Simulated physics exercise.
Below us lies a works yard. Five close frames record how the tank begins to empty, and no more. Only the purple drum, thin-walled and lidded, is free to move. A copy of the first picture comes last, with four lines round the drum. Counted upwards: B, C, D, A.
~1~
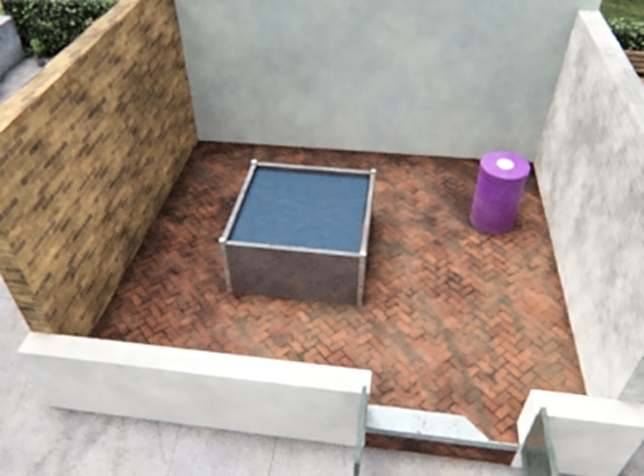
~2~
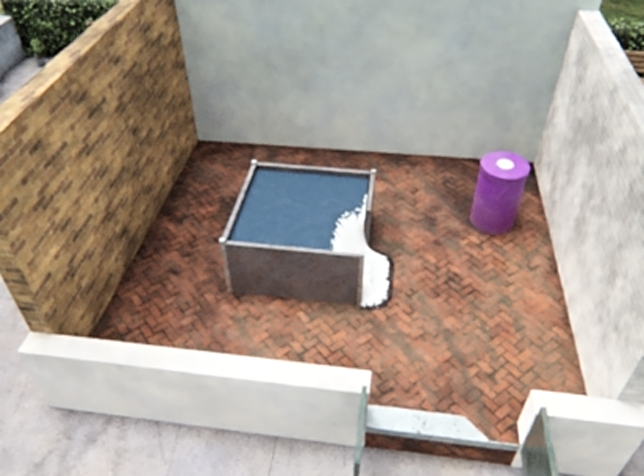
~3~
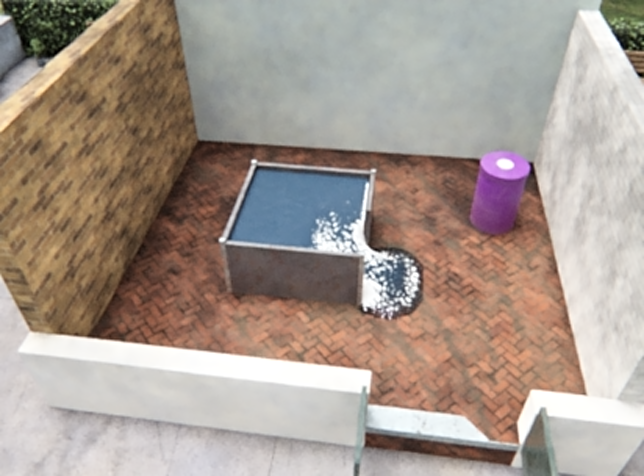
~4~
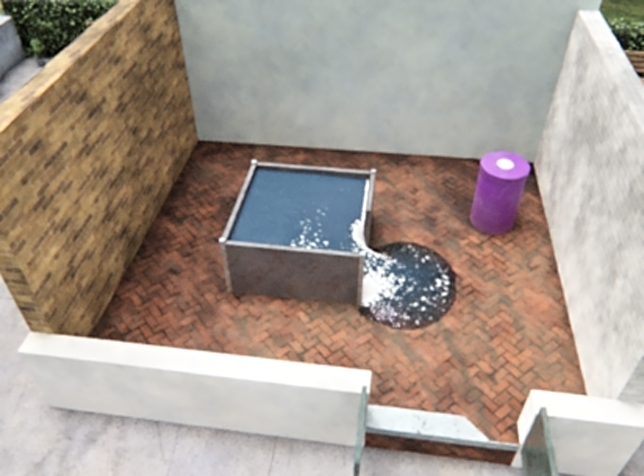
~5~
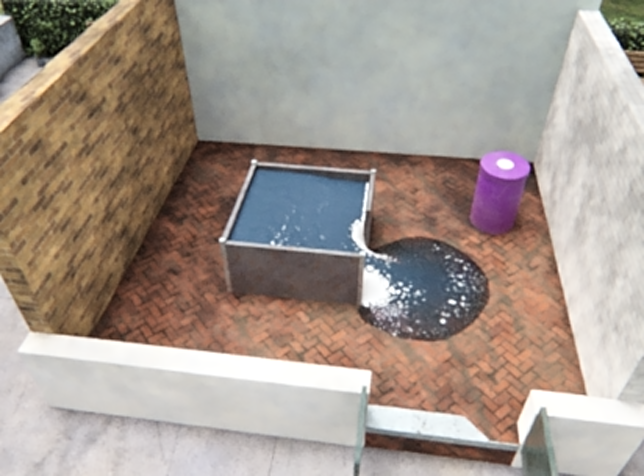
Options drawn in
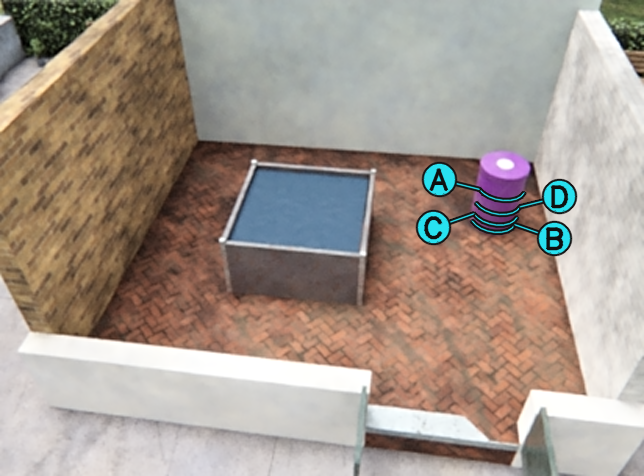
Walled brick yard with water pouring from the right side of a square tank and spreading across paving, purple drum standing still.
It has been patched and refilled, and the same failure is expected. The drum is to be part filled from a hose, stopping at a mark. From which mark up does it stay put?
I would pick line C.
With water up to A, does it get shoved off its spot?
No, that is safe.
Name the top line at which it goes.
Here it is line B.
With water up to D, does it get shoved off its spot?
No.
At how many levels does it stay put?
Three.
On the marked copy, A at (503, 200); B at (494, 232); C at (496, 225); D at (499, 214); from the bottom up B, C, D, A.
For line A, it does not move.
For line B, it is pushed about twice its own width away.
For line C, it does not move.
For line D, it does not move.
